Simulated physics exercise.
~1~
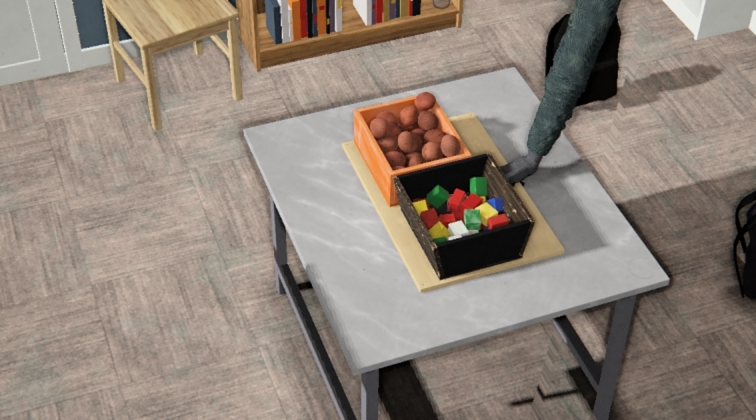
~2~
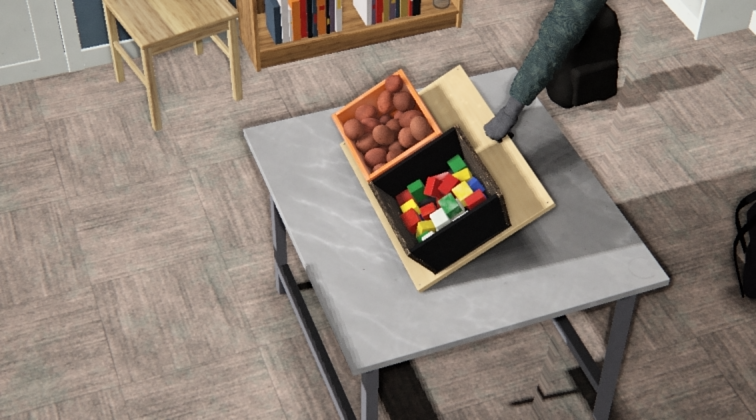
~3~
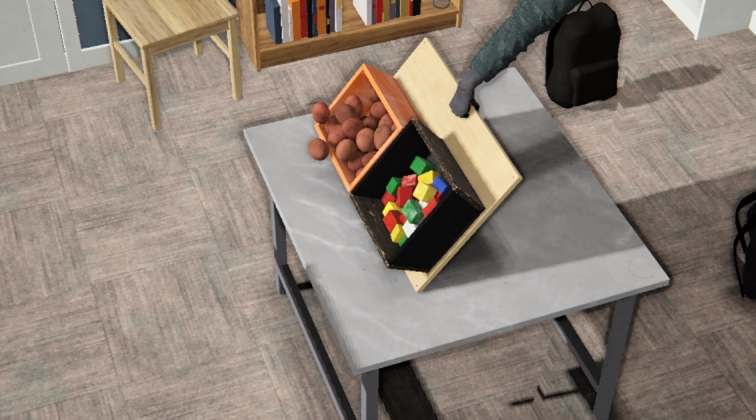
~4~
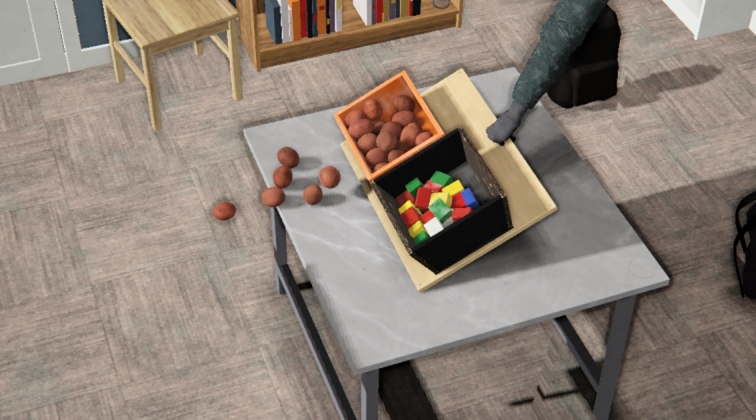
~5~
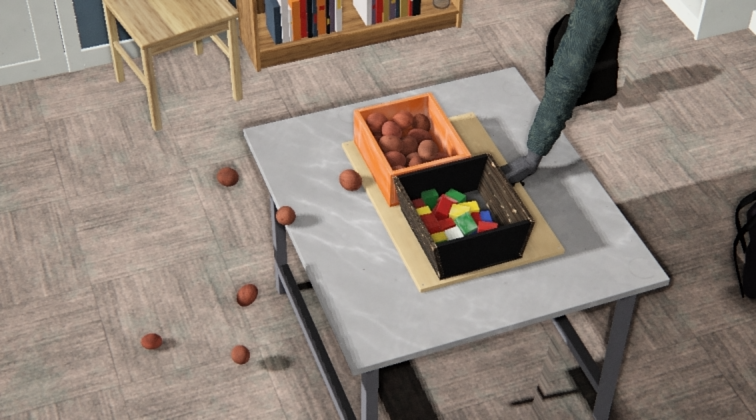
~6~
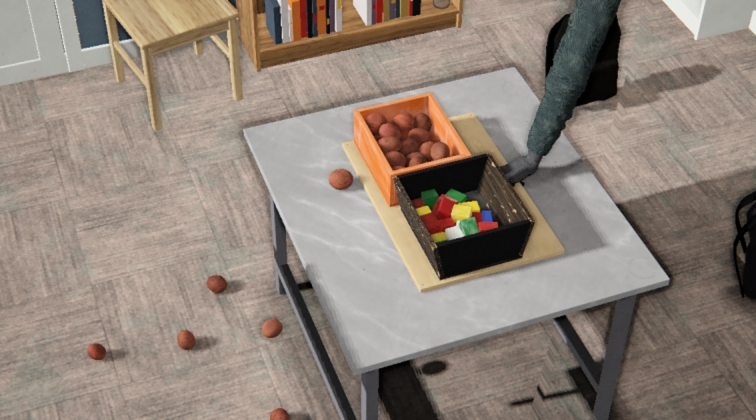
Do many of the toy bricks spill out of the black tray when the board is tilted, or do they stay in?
They stay in. The black tray still holds its toy bricks once the board is flat again, and only potatoes from the orange tray have spilled.
